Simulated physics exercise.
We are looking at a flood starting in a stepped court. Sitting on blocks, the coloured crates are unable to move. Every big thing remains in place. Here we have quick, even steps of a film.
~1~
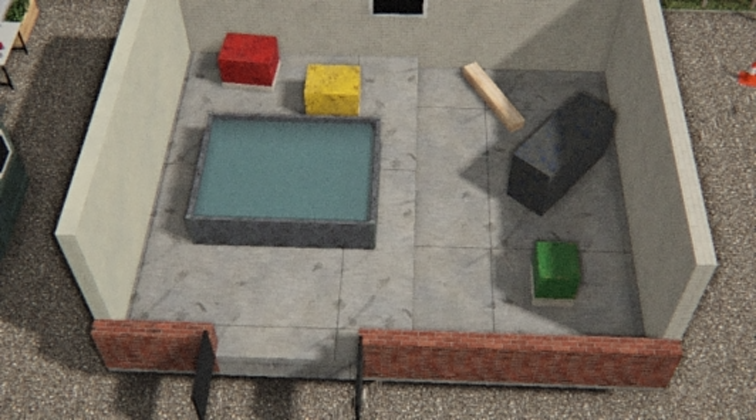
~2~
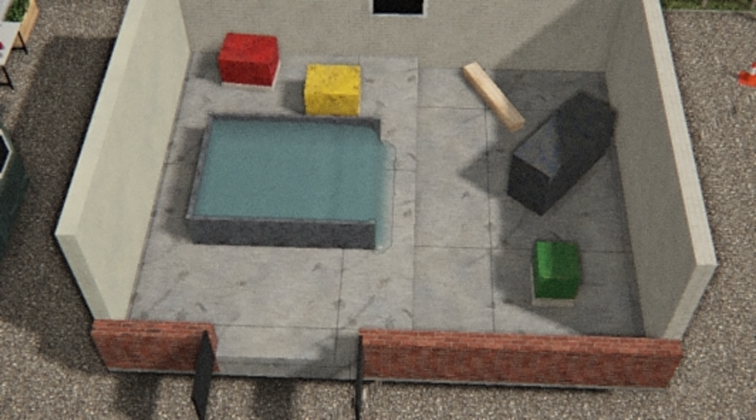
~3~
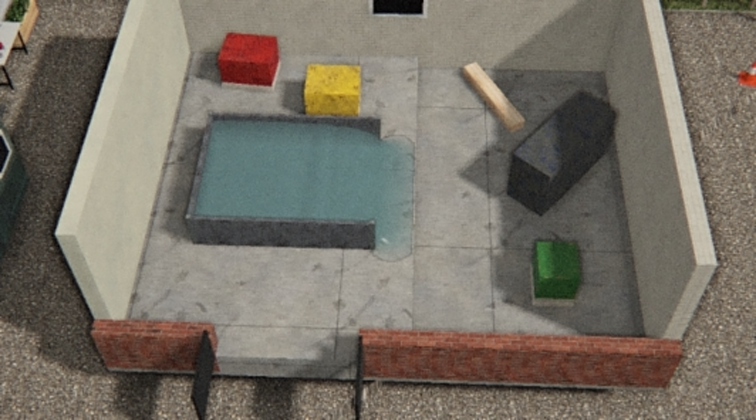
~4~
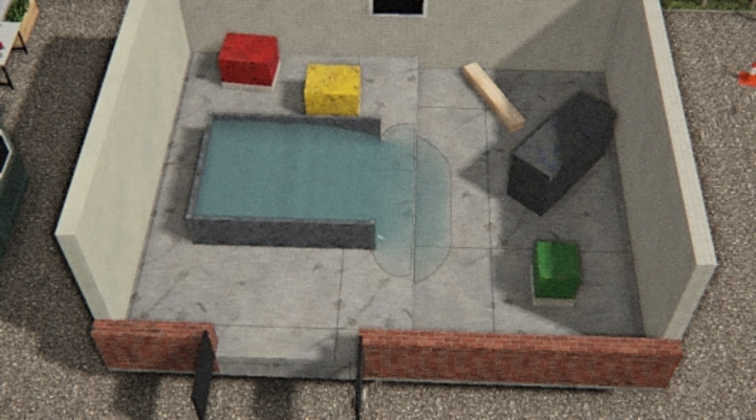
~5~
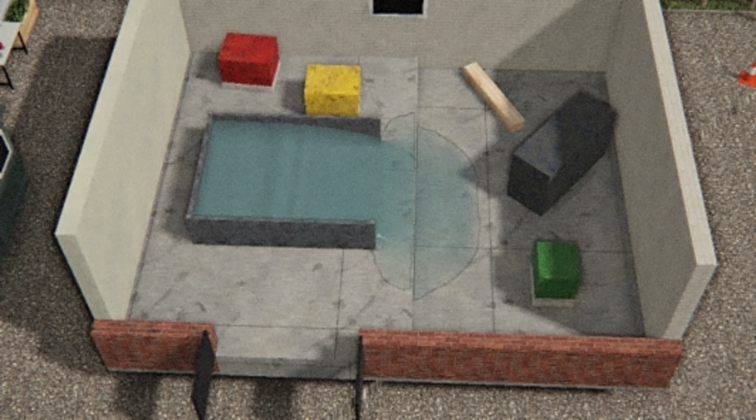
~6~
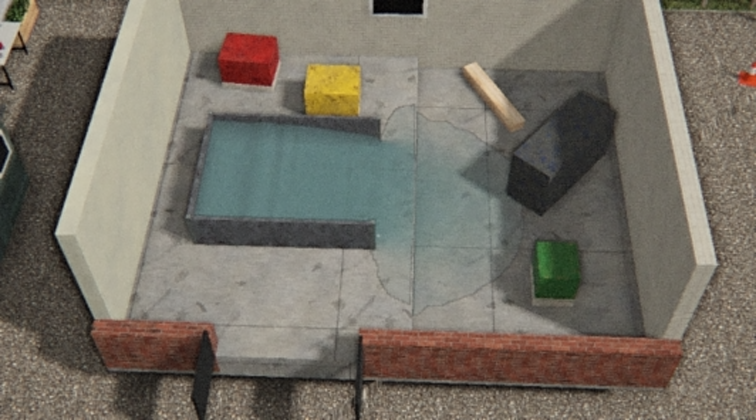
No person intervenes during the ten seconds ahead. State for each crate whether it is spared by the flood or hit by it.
The green crate is hit; the yellow crate is spared; the red crate is spared.
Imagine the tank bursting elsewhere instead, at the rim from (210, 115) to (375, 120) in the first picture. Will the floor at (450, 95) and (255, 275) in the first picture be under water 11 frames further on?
I'd expect the first point to be reached and the second point to stay dry.
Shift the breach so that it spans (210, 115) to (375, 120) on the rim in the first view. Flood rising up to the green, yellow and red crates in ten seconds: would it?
Here goes: Green crate - left alone; yellow crate - hit; red crate - hit.
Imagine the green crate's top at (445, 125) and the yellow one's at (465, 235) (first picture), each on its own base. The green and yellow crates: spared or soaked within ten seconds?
Green: Reached; yellow: Reached.
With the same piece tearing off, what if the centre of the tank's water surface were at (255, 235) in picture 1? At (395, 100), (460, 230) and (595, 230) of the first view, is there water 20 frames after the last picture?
The first spot is not reached, the second inundated, and the third inundated.
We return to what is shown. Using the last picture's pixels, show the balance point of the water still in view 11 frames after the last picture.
Centre of mass: Roughly (405, 197).
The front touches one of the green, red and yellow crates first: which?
The green one comes first.
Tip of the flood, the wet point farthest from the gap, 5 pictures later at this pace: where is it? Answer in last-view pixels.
Pixel estimate: (629, 269).
A moment on, water covers 30 % of the floor; the green crate water round its plinth, the yellow crate not reached, the red crate not reached.
Next, water covers 45 % of the floor; the green crate water round its plinth, the yellow crate not reached, the red crate not reached.
Then, water covers 50 % of the floor; the green crate water round its plinth, the yellow crate not reached, the red crate not reached.
Later, water covers 55 % of the floor; the green crate water round its plinth, the yellow crate not reached, the red crate not reached.
In the end, water covers 55 % of the floor; the green crate was topped, the yellow crate stayed above the water, the red crate stayed above the water.
